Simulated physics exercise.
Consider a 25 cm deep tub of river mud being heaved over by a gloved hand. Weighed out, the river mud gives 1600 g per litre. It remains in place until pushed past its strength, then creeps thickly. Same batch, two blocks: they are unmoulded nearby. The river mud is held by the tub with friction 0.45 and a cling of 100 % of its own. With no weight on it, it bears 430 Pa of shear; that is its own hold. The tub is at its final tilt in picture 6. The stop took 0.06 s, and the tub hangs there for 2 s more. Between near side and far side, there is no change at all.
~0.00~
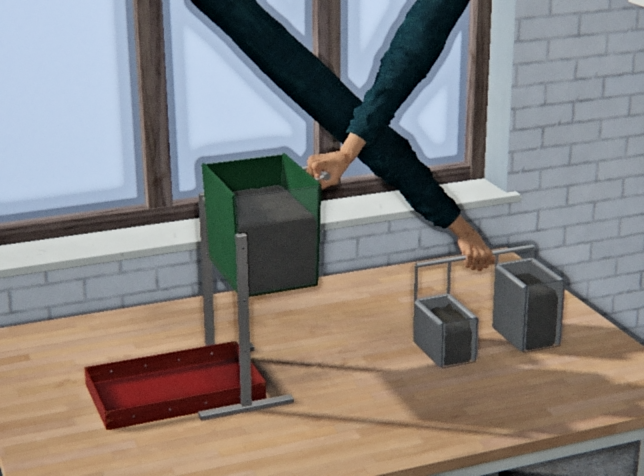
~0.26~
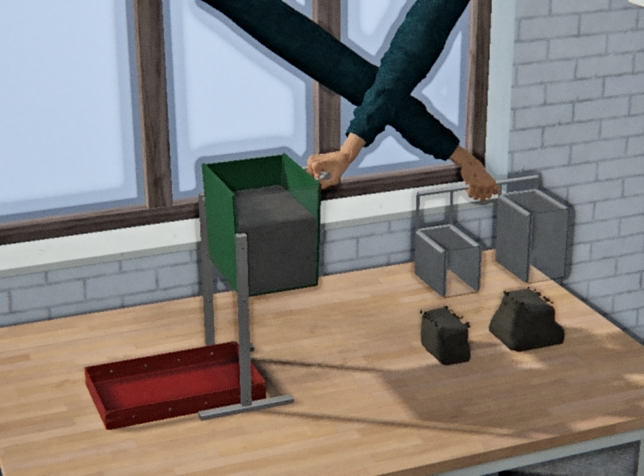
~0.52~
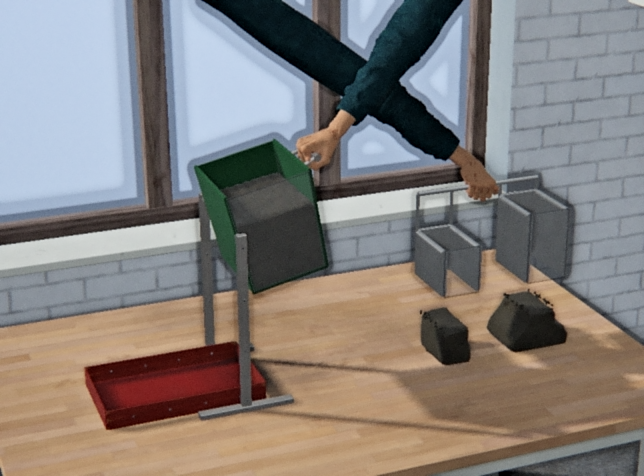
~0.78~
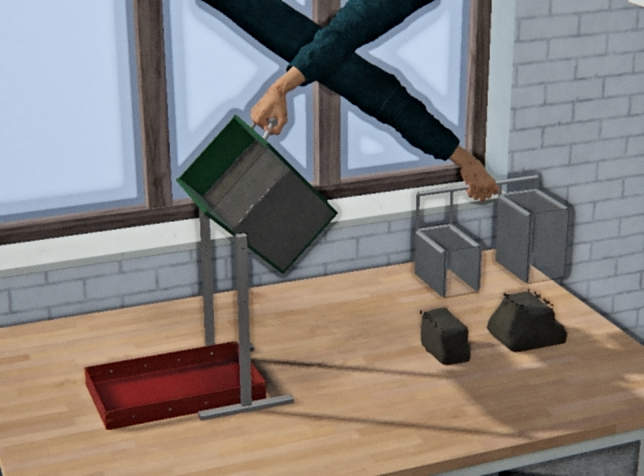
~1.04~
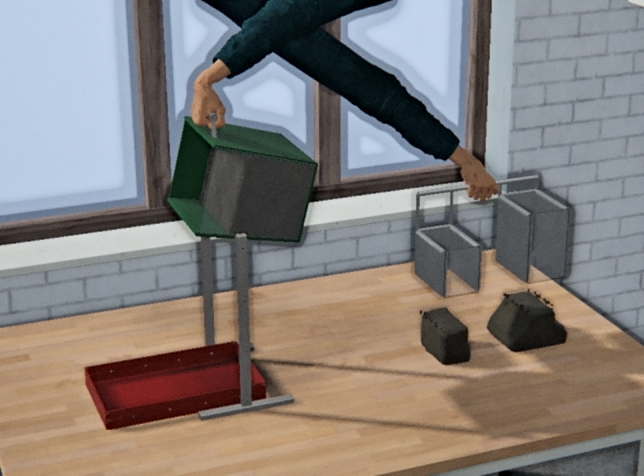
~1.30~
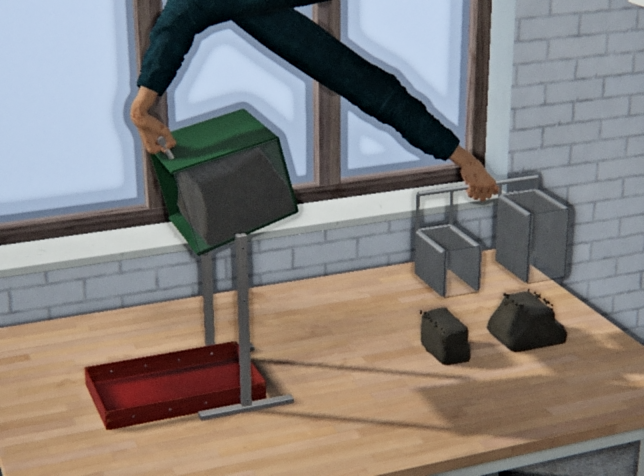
The footage shows one hand lifting joined grey moulds off two dark mud blocks, the larger sagging, before the other swings a mud-filled green tub leftward on its stand, above a red tray, past its side.
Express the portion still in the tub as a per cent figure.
I would say about 36 percent.
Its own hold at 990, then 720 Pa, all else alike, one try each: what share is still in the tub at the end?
Going in order, it's 100 % and then 55 %.
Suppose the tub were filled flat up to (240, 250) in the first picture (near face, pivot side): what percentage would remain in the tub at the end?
50 %.
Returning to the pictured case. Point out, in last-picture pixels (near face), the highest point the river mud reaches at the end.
I'd say it peaks at roughly (270, 202) in the last picture.
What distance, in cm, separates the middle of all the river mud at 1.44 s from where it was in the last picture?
Around 7 cm.
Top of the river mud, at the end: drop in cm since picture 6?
About 12 cm.
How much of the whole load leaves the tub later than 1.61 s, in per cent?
I'd say close to 12 in a hundred.
After 1.44 s, the tub is at 104 degrees and holds 81 %.
After 1.61 s, the tub is at 104 degrees and holds 48 %.
After 1.78 s, the tub is at 104 degrees and holds 37 %.
After 1.95 s, the tub is at 104 degrees and holds 36 %.
After 3.30 s, at the end, the tub is at 104 degrees and holds 36 %.
